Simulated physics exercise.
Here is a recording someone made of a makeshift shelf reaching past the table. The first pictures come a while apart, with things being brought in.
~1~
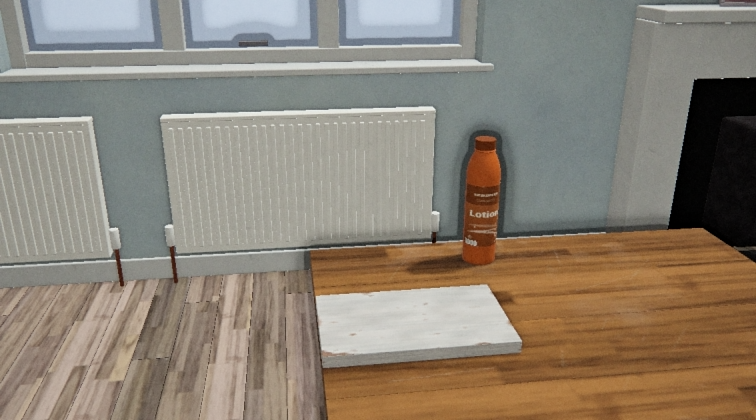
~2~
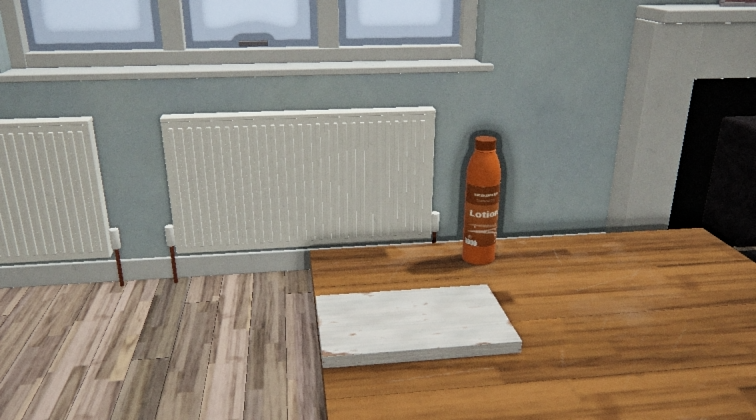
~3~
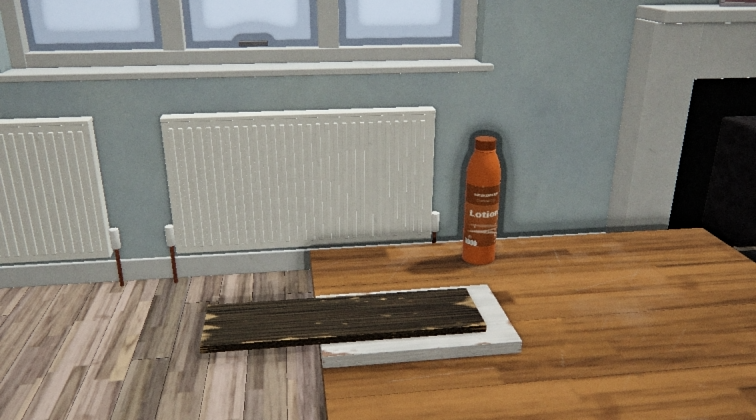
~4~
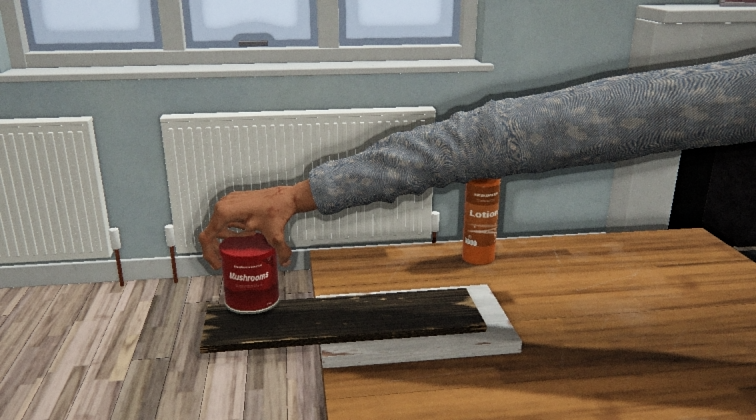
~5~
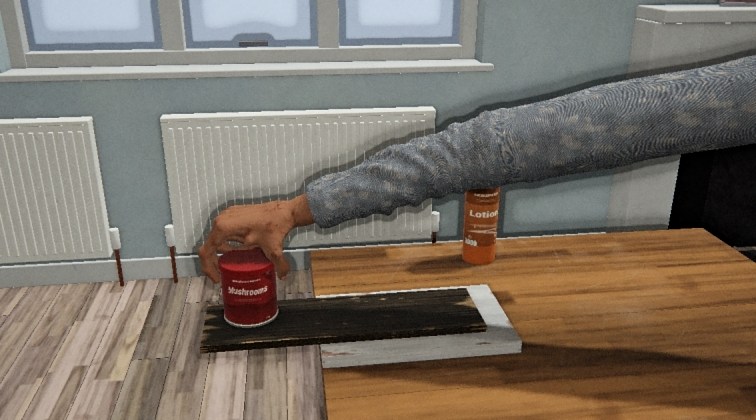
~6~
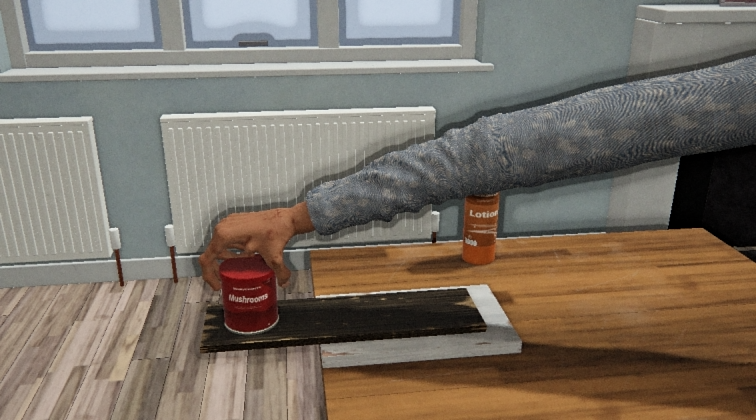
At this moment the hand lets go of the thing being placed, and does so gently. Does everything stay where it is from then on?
No.
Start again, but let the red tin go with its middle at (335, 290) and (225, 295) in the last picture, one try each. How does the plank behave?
On the first try it remains balanced; on the second try it falls.
Then, 0.40 s later than the last frame, red tin now down on the floor or falling; black plank tilted by 52°.
Then, 0.60 s later than the last frame, black plank now down on the floor or falling.
Then, 0.70 s later than the last frame, things are still on the move.
Then, 0.90 s later than the last frame, as before.
When it is over, down on the floor or falling, red tin and black plank; the other 2 as before. The plank comes down.
